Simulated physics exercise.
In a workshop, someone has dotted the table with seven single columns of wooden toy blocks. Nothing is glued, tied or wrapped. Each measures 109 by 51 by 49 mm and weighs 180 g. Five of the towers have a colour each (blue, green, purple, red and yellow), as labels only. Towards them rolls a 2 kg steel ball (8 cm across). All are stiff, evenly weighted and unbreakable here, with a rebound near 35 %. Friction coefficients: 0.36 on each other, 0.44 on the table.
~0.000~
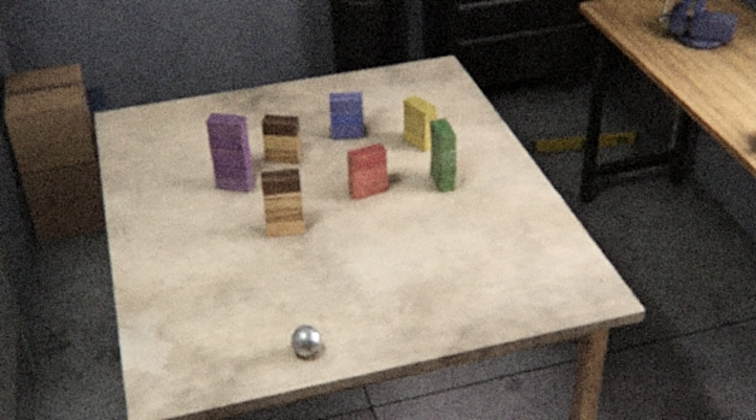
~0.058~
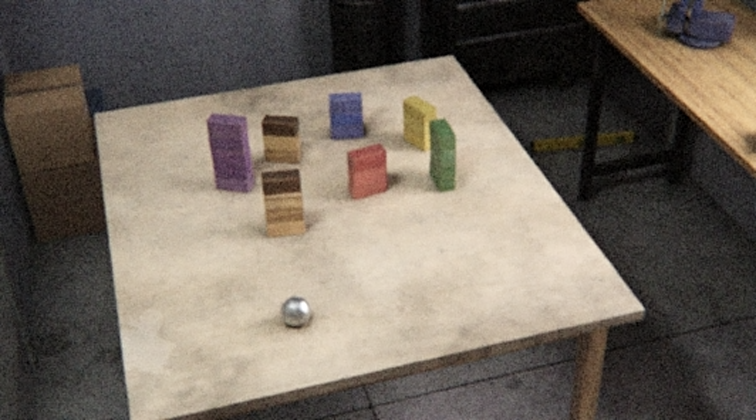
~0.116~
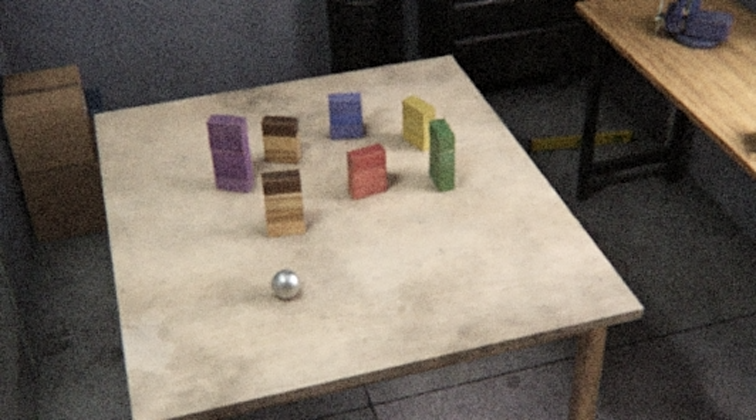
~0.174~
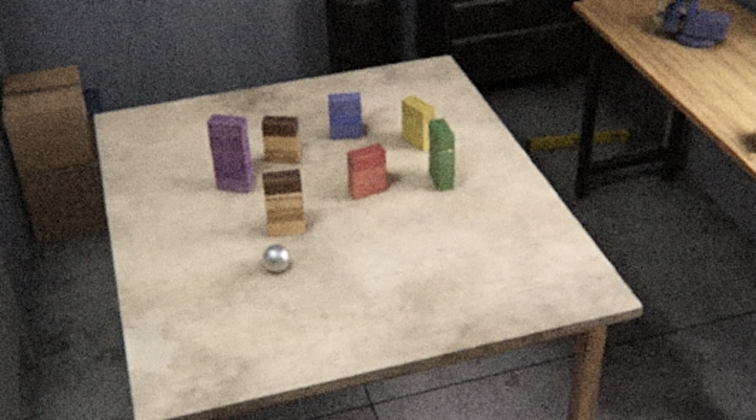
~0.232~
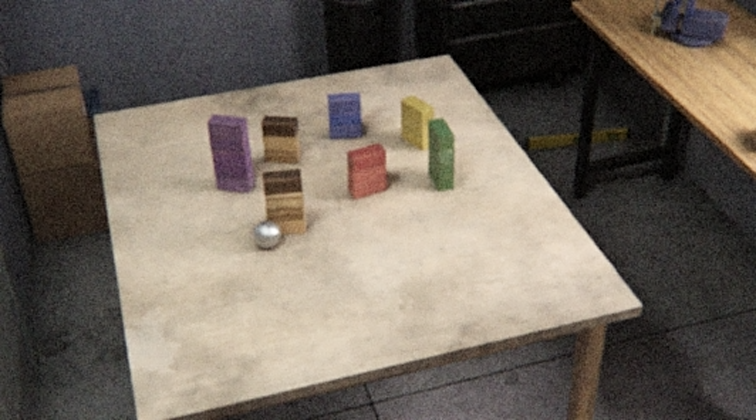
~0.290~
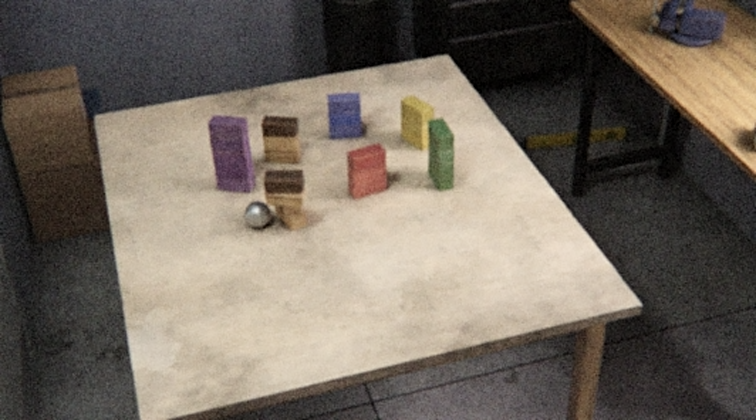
Steel ball rolling across a table towards upright toy blocks and knocking the front wooden stack askew as it brushes the left side.
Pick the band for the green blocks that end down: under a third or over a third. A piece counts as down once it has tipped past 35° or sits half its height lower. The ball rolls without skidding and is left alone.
The part is under a third.
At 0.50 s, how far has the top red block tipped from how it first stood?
Some 0°.
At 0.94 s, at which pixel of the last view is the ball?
Near (192, 82).
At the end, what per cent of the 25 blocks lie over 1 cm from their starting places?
Shifted: 35 per cent.
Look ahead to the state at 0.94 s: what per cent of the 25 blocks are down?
At that moment 30 per cent.
After 0.50 s, ball still moving; none of the 4 green blocks down (6 of 25 in all colours); top green block unmoved; top purple block leaning 42°, 31 mm lower.
After 0.94 s, ball still moving; none of the 4 green blocks down (7 of 25 in all colours); top green block unmoved; top purple block upside down.
By the end (1.5 s), ball rolling away; none of the 4 green blocks down (8 of 25 in all colours); top green block unmoved; top purple block upside down. That is 0 per cent. As the last picture would show them, middles, top green block near (441, 135), top purple block near (245, 211).
